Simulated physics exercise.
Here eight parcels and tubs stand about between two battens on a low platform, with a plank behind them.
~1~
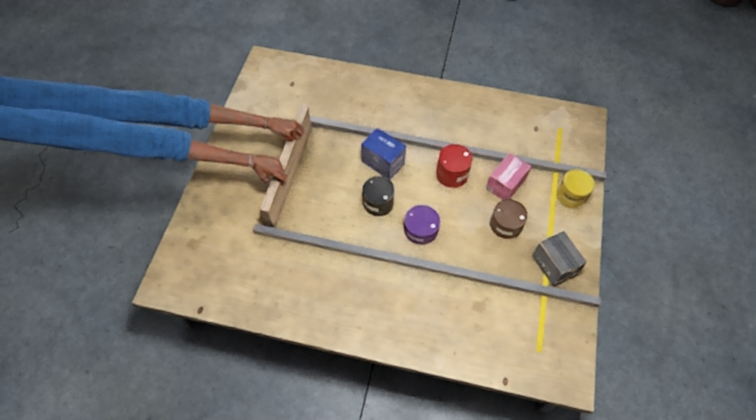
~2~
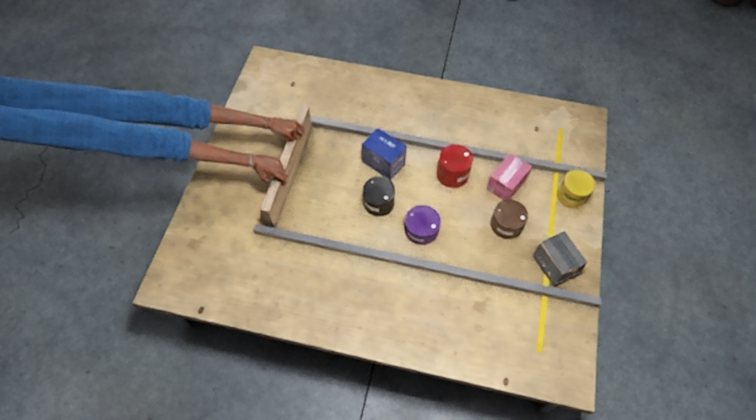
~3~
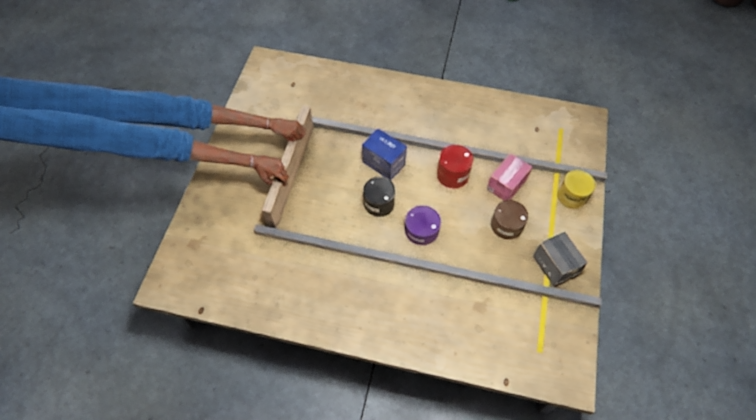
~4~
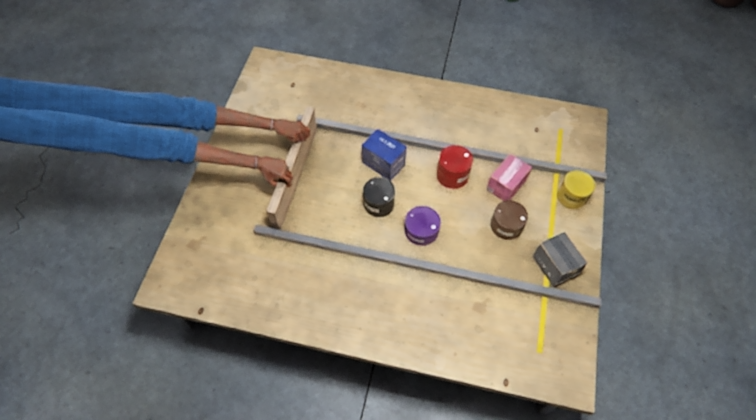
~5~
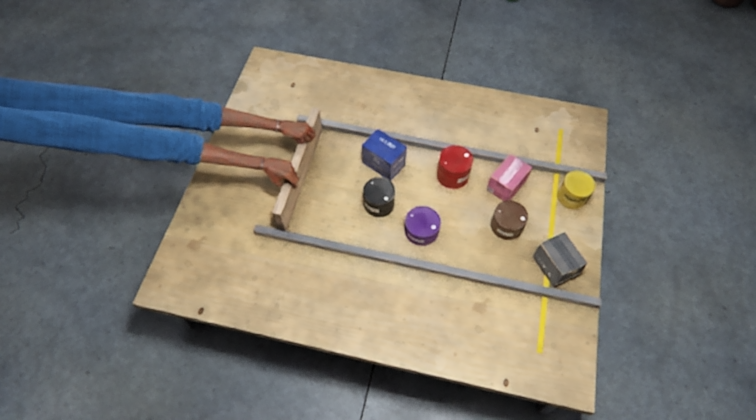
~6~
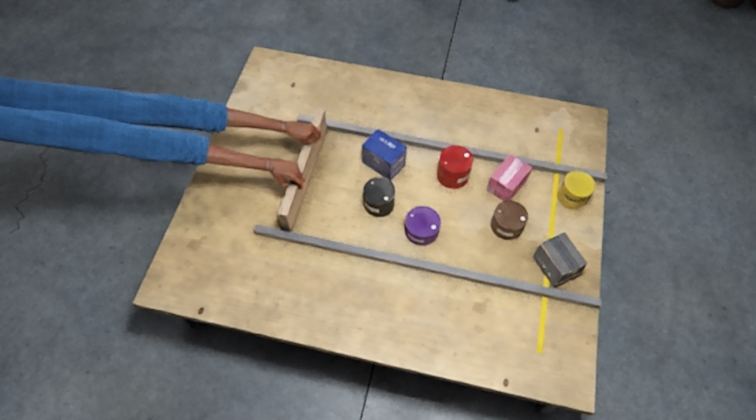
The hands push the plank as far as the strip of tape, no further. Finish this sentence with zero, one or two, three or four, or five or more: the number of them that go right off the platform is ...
The number of them that go right off the platform is three or four.
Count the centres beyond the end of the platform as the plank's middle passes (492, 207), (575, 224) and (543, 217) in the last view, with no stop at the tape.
The counts would come out as 1, 5 and 2.
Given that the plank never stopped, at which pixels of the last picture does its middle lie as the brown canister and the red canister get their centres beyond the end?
Approx. (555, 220) / approx. (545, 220) for the other.
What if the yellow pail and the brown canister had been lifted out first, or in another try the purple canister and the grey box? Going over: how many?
First try: 2 fallen; other try: 3.
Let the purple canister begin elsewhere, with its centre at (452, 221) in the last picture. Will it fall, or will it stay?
Note: Purple canister is safe.
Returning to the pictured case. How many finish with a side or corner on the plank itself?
In total, 3.
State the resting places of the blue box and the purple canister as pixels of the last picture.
In the last picture the blue box sits at (578, 186) while the purple canister sits at (568, 266).
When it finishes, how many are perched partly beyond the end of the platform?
Overhanging ones - 1.
Early on, none off yet; yellow pail at rest near (576, 191); grey box at rest near (559, 260); brown canister at rest near (509, 220).
A while later, none off yet; yellow pail leaning a little near (628, 204); grey box moving near (561, 261); brown canister travelled about its own width near (556, 227).
Finally, the number that fall off is three or four; lost, red canister, pink box, grey box and yellow pail.
